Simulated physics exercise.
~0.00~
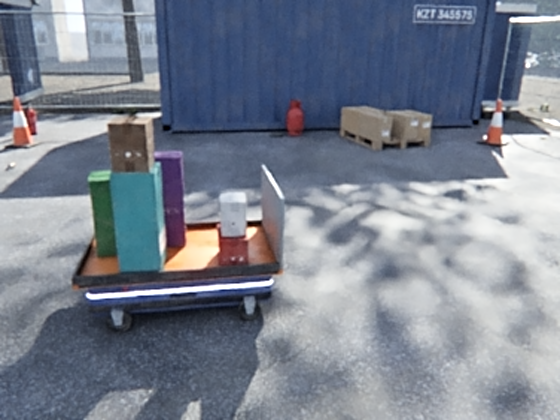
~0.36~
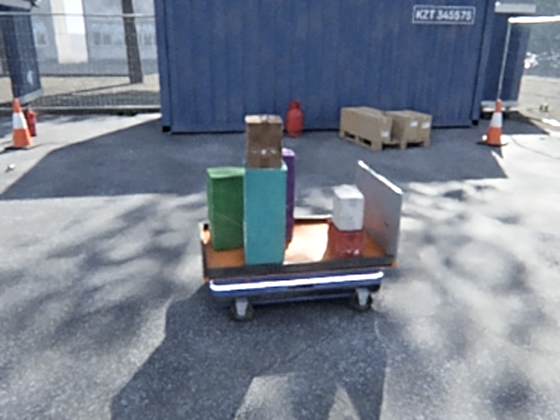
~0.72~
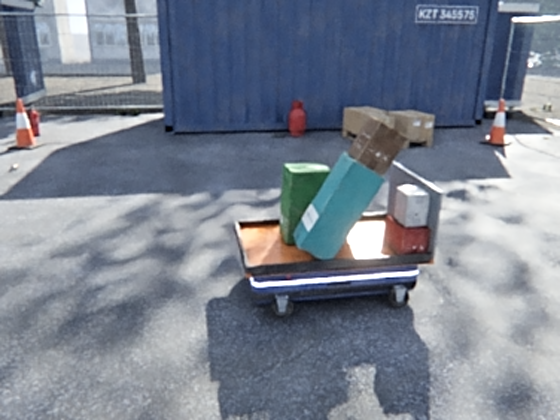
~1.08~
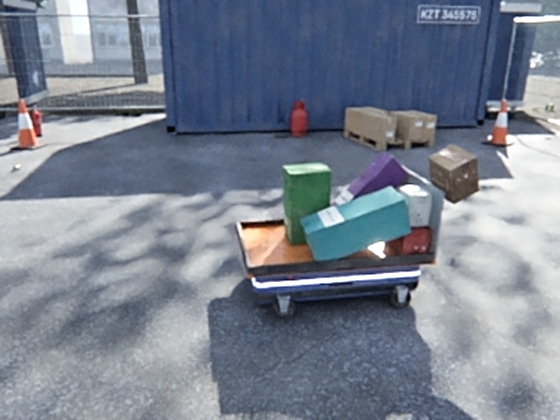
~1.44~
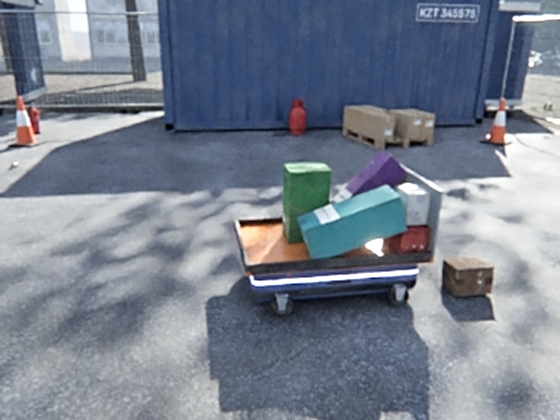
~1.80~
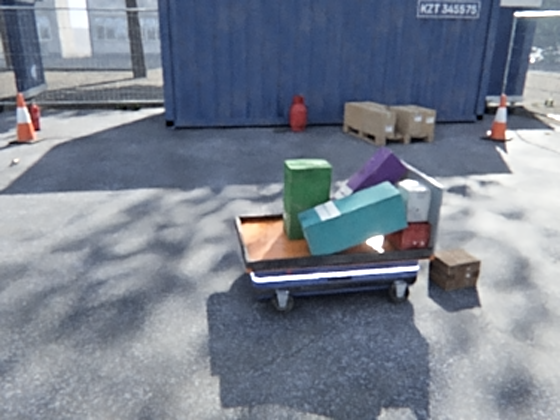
Flatbed cart rolling right and stopping, its turquoise and purple boxes toppling aboard while a brown box tumbles onto the asphalt.
